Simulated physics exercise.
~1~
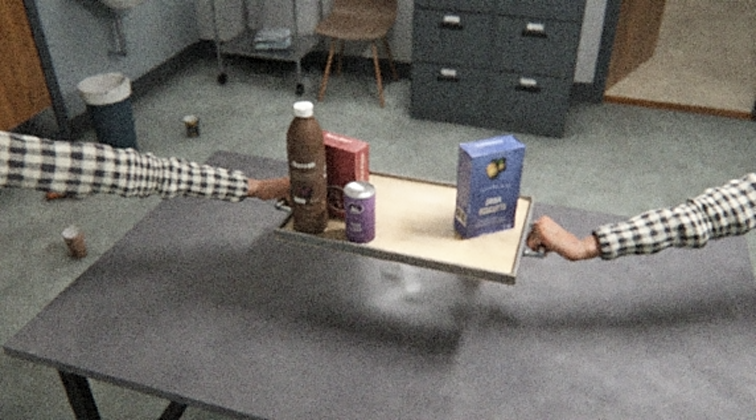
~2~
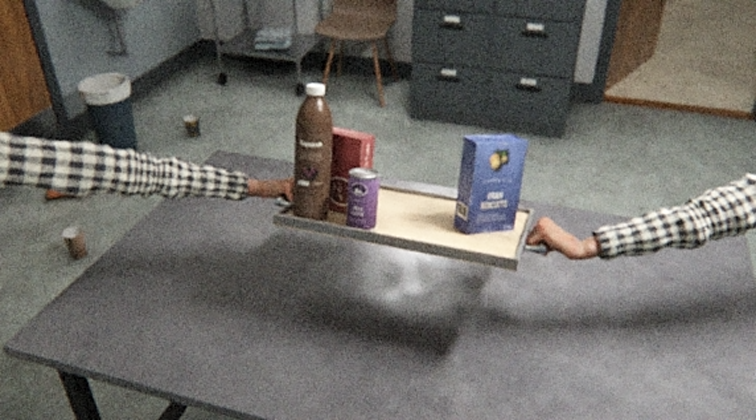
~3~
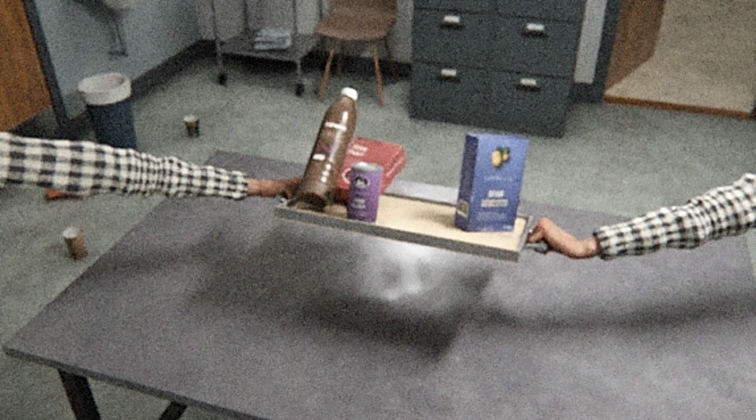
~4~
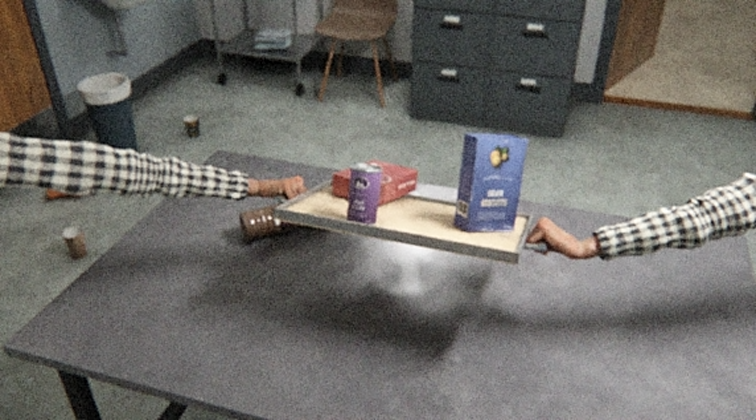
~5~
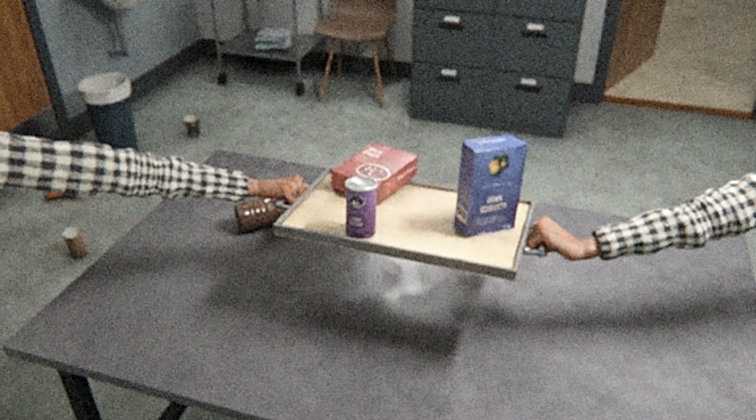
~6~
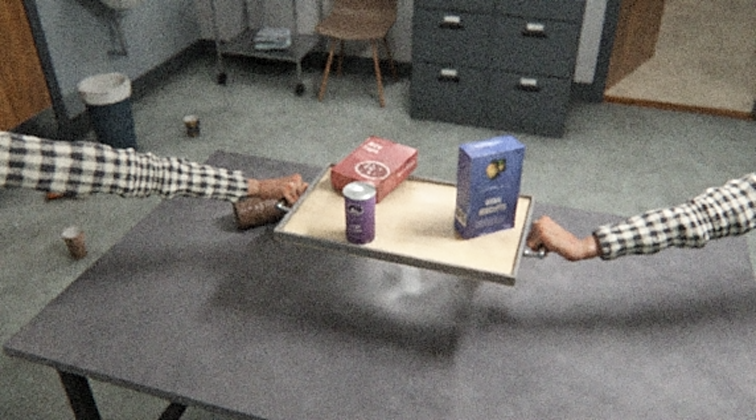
A hand-held tray tips and levels, toppling the red packet and dropping the brown bottle.
